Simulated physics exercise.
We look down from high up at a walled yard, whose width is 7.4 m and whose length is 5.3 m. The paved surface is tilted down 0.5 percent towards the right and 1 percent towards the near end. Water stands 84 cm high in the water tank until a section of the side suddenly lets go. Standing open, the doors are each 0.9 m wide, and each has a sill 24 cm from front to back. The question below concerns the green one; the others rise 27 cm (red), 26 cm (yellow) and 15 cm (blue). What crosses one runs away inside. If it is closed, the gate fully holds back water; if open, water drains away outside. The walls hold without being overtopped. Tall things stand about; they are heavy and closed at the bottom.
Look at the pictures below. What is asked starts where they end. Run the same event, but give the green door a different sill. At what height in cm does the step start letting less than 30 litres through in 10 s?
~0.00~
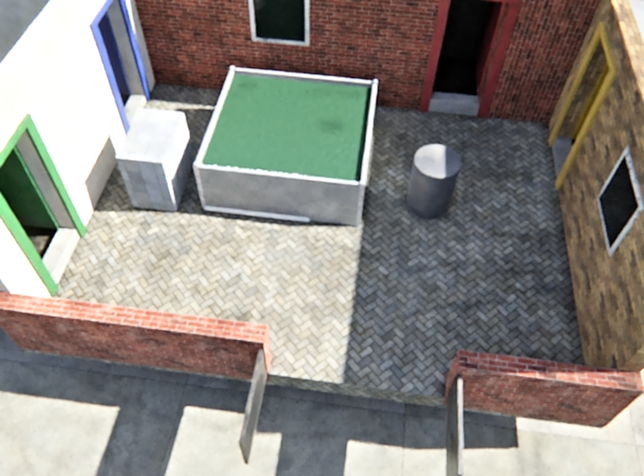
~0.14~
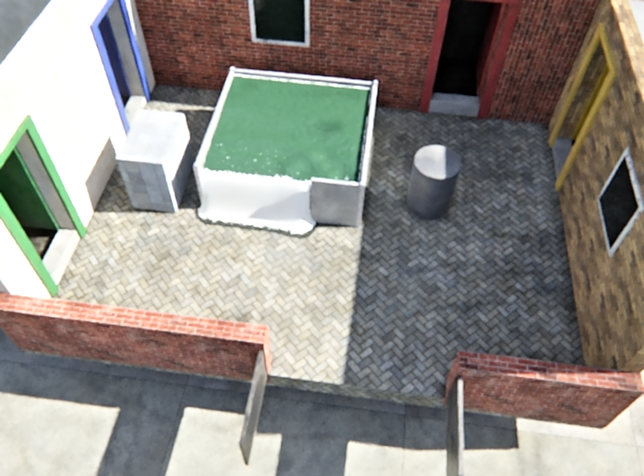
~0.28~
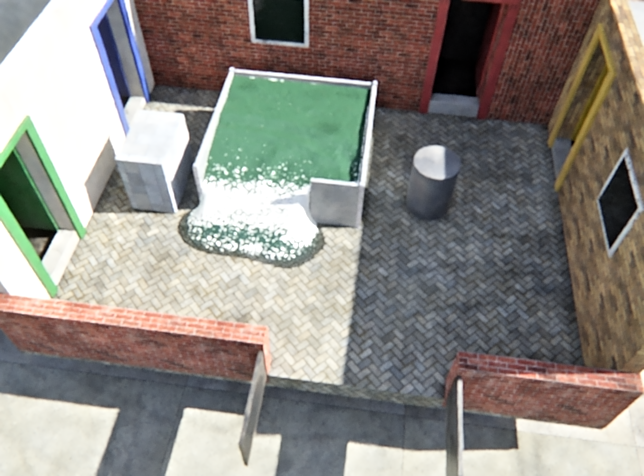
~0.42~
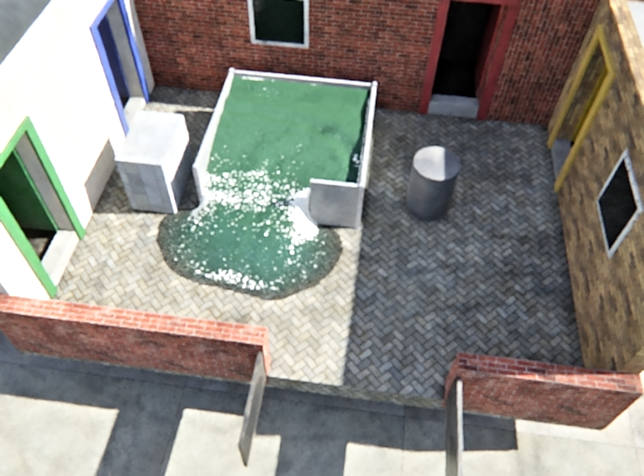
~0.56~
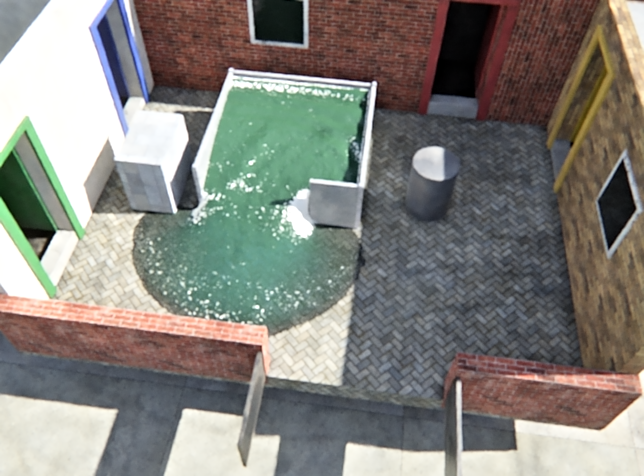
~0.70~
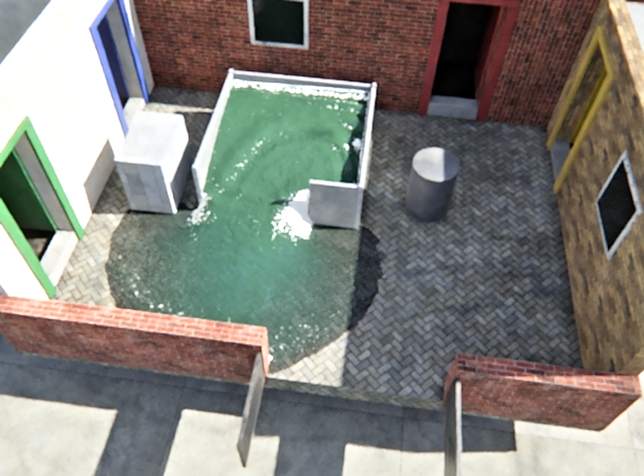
At about 30 cm.
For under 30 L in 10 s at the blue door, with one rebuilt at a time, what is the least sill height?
For blue: Close to 9.5 cm.
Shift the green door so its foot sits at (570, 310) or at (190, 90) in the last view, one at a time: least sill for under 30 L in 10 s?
First place around 8.0 cm, second around 25 cm.
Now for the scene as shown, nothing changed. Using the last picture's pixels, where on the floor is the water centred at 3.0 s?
The centre of all the water is around (231, 231).
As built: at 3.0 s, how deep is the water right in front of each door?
Depth (cm): Red 0 / green 36 / yellow 0 / blue 4.
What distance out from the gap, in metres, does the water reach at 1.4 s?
The front is some 3.6 m out.
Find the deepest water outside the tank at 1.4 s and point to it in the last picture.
Look close to (194, 337).
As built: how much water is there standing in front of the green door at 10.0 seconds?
About 7.5 cm.
After 1.4 s water covers 30 % of the floor, deepest (56 cm) near (194, 337); 6 cm at the green door, 0 litres in over its 22 cm sill.
After 3.0 s water covers 45 % of the floor, deepest (45 cm) near (49, 330); 36 cm at the green door, 51 litres in over its 22 cm sill.
After 10.0 s water covers 95 % of the floor, deepest (14 cm) near (558, 203); 8 cm at the green door, 94 litres in over its 22 cm sill.
At the green door as built, the water arrived by 1.1 s and peaked near 37 cm at 2.8 s.
Run again over the same 10 s with other heights there, 49 litres in over 27 cm, 8 litres over 36.5 cm. The limit of 30 litres is kept from about 30 cm up.
